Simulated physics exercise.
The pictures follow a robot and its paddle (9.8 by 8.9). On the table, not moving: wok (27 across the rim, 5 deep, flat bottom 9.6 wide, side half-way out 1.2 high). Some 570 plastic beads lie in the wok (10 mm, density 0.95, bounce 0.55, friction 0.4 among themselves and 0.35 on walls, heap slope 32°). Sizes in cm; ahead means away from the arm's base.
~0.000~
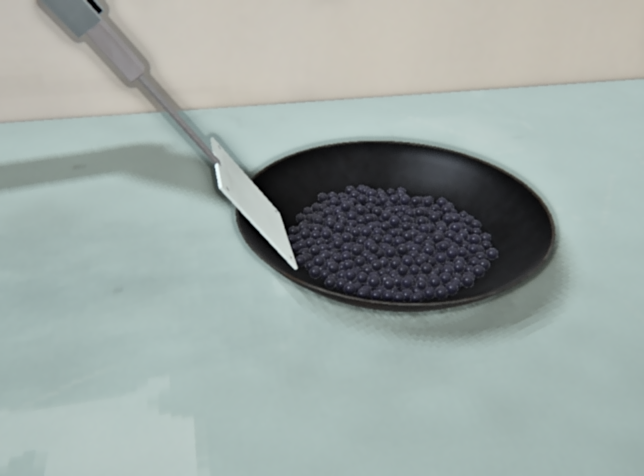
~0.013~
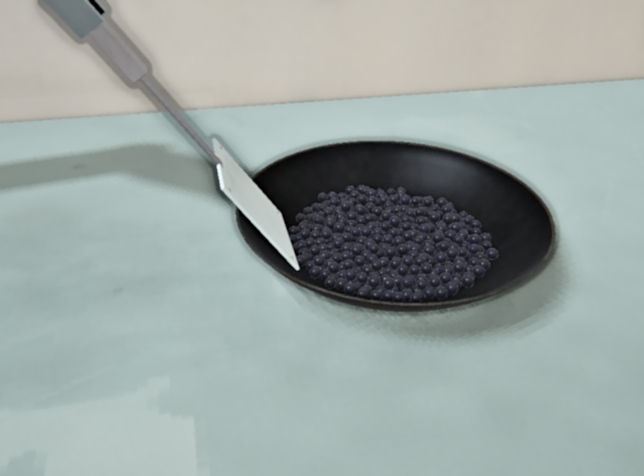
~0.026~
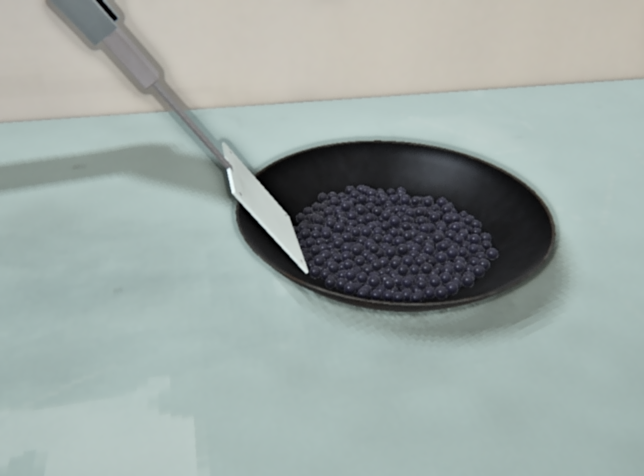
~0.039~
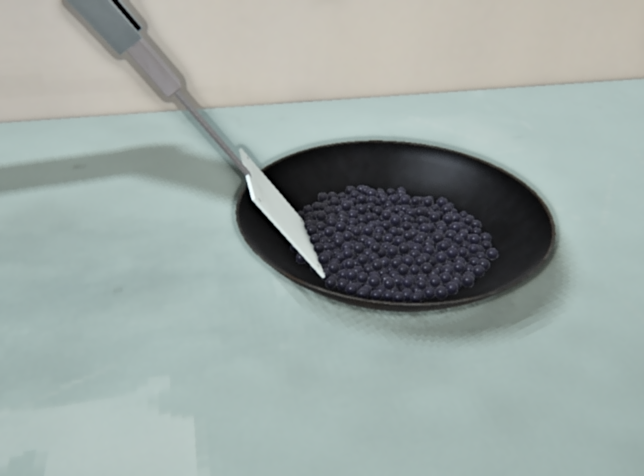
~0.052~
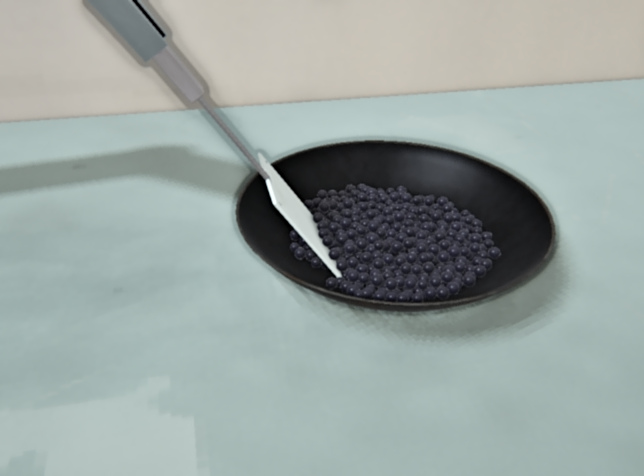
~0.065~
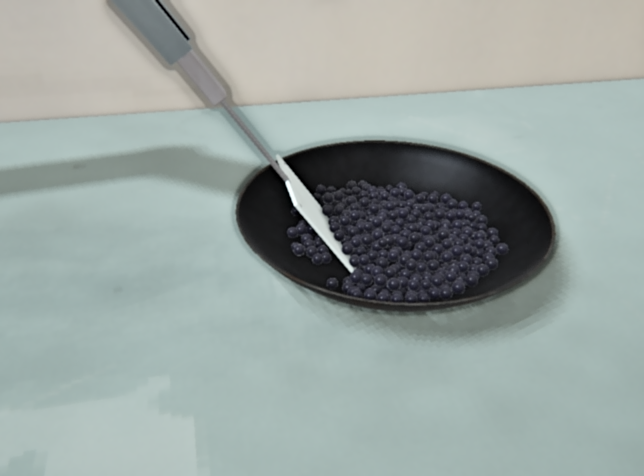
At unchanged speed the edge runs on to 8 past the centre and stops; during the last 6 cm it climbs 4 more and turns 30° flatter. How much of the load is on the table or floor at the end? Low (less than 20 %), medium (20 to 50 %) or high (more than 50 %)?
Share on the table or floor: Medium (20 to 50 %).
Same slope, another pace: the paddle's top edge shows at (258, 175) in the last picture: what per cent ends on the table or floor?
About 15 per cent.
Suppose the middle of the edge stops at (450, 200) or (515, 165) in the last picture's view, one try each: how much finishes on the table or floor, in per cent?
Some 20 and 50 per cent.
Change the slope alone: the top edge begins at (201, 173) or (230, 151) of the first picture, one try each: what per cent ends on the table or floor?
About 30 and 35 per cent.
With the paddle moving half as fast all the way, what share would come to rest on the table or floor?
Then about 5 per cent.
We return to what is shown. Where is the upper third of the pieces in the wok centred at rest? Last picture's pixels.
At about (460, 225).
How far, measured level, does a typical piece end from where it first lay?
Some 6 cm.
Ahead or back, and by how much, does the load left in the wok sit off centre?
About 3.5 cm ahead.
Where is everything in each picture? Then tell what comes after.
The first picture shows the paddle top edge at (216, 161), sloping 56°; upper third of the load around (391, 233), from x 290 to 490, top at y 190; 574 in the wok.
The second picture shows the paddle top edge at (218, 161), sloping 56°; upper third of the load around (391, 233), from x 290 to 490, top at y 190.
The third picture shows the paddle top edge at (228, 166), sloping 56°; upper third of the load around (391, 233), from x 295 to 490, top at y 190.
The fourth picture shows the paddle top edge at (246, 172), sloping 56°; upper third of the load around (389, 231), from x 295 to 490, top at y 190.
The fifth picture shows the paddle top edge at (266, 176), sloping 56°; upper third of the load around (389, 228), from x 295 to 495, top at y 190.
The sixth picture shows the paddle top edge at (286, 178), sloping 56°; upper third of the load around (392, 227), from x 295 to 500, top at y 185; 574 in the wok.
After 0.10 s, sloping 56°, highest piece 7 above the table; 574 in the wok.
After 0.13 s, sloping 48°, highest piece 8 above the table; 574 in the wok.
After 0.34 s, sloping 26°, highest piece 17 above the table; 378 in the wok, 114 on the table or floor, 82 on the blade or in flight.
After 1.39 s, sloping 26°, highest piece 4 above the table; 378 in the wok, 196 on the table or floor.
In the end, 378 in the wok, 196 on the table or floor. That is 34 % on the table or floor.
